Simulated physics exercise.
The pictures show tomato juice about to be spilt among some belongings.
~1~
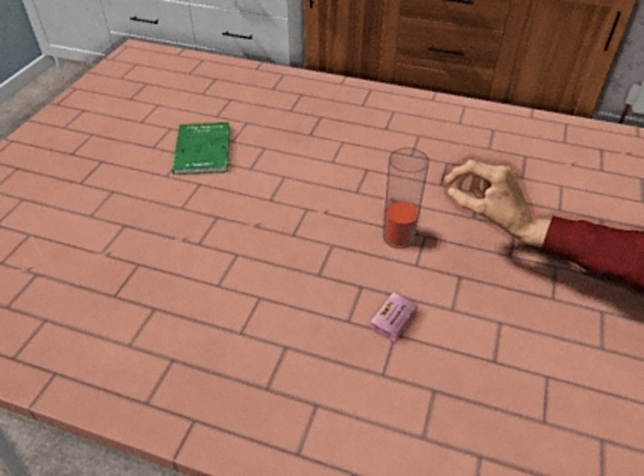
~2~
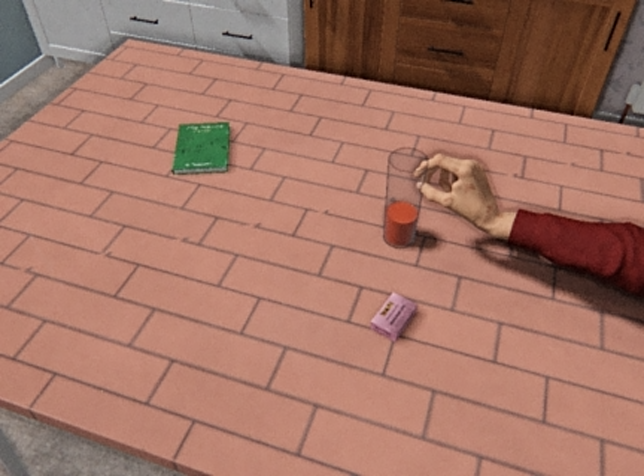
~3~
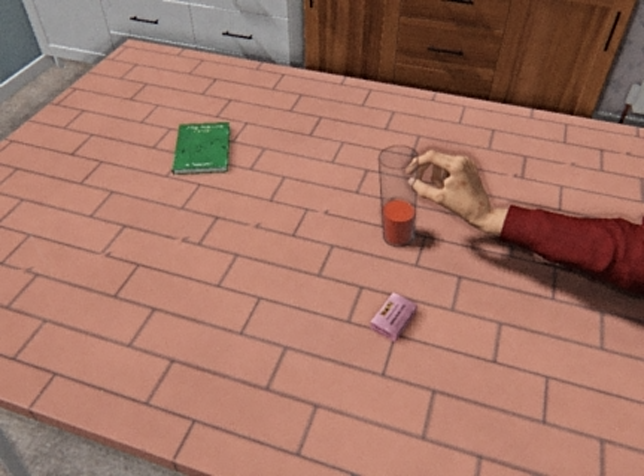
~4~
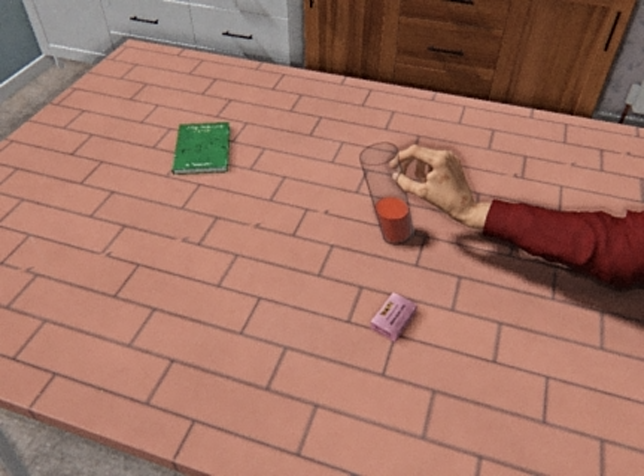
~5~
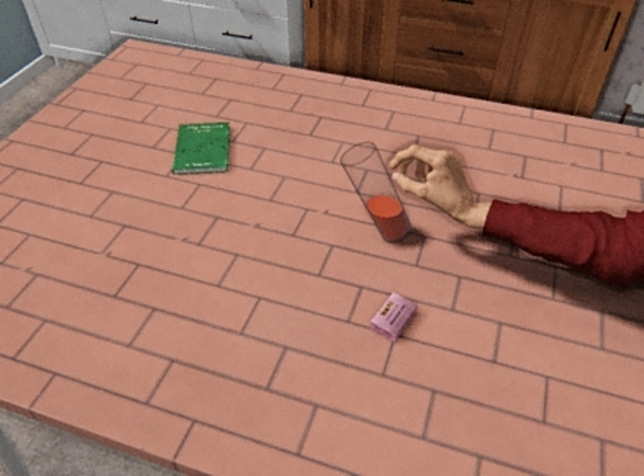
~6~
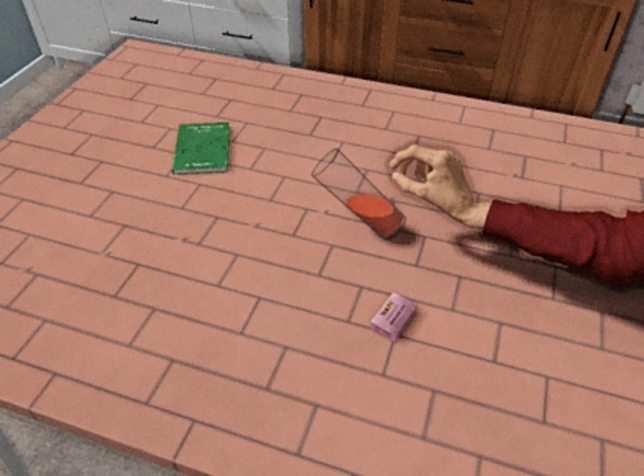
On a kitchen table topped with pinkish brick-like tiles, seen from above at an angle by a still camera, grey and wooden cabinets stand behind. A green notebook lies at left, a small pink carton sits near the centre, and a tall clear glass of red juice stands beyond it. A red-sleeved hand moves in from the right and nudges the glass, which leans left, then tilts steeply as the hand stays behind.
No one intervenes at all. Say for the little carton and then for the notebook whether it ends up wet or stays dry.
Little carton: Dry; notebook: Wet.
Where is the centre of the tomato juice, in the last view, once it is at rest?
Its centre lies at roughly (174, 196) in the last picture.
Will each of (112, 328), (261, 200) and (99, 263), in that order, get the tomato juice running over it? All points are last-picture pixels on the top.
The first spot ends up outside the spill, the second inside the spill, and the third outside the spill.
Next, the puddle covers about as much as a plate; the little carton is clear of it; the notebook is in it.
Finally, the puddle covers about as much as a plate; the little carton is clear of it; the notebook is in it.
